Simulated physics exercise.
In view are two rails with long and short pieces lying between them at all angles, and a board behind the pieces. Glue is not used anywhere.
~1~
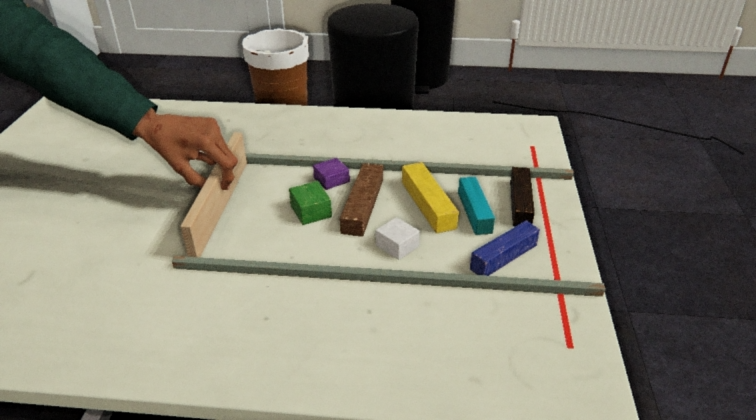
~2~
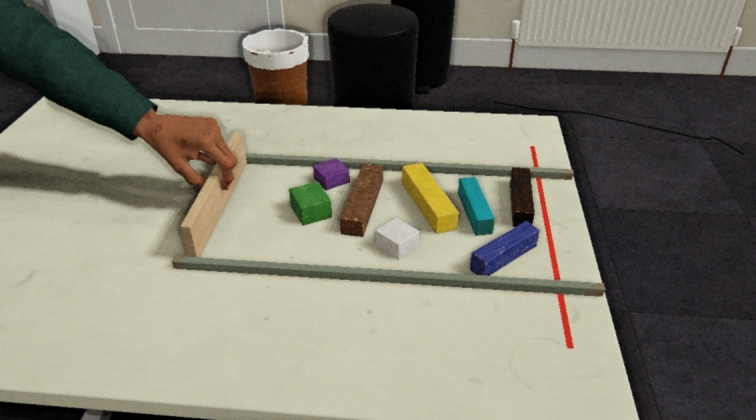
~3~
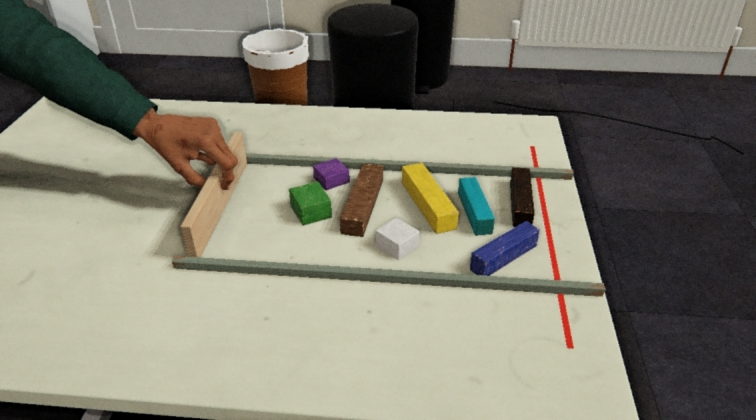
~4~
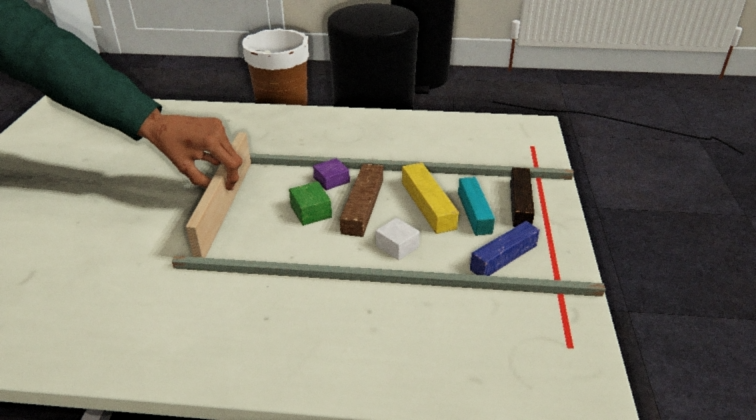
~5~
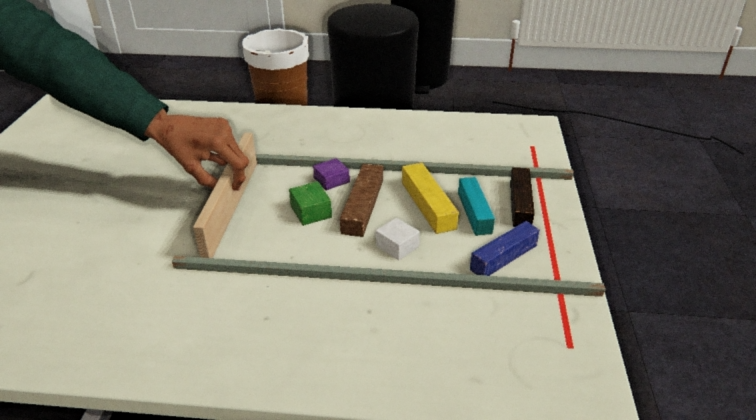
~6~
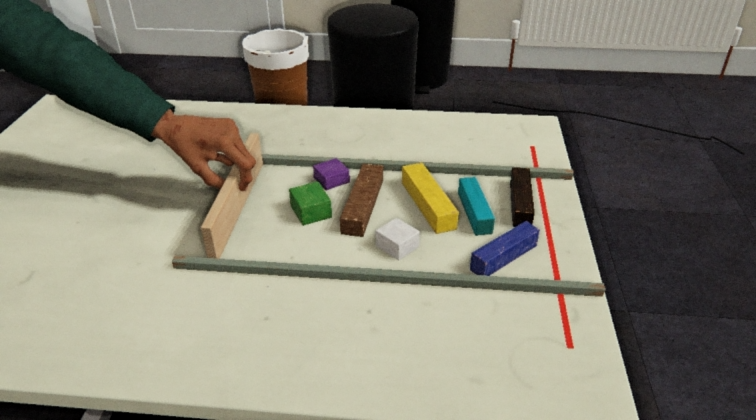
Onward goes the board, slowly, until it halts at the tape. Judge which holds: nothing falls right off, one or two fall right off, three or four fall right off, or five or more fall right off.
Most likely, upwards of four will tumble down.
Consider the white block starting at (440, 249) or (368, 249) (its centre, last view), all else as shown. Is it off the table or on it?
In order, hangs on; hangs on.
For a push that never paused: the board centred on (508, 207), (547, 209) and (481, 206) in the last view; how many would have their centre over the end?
The numbers past the end are 2, 5 and 1.
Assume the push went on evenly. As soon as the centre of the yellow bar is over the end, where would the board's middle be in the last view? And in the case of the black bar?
The middle is at (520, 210) when it's the yellow bar, and at (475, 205) when it's the black bar.
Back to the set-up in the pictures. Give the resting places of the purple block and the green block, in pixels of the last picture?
Final positions: Near (557, 190); near (566, 221).
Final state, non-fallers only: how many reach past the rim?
I'd say 0 of them.
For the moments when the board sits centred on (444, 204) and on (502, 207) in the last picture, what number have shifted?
8 and 8.
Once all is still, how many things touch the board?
The answer is 3.
Early on, none off yet; black bar at rest near (522, 197); blue bar at rest near (505, 249); turquoise stick at rest near (476, 205).
Finally, the number that fall off is five or more; lost, brown bar, yellow bar, turquoise stick, blue bar and black bar.
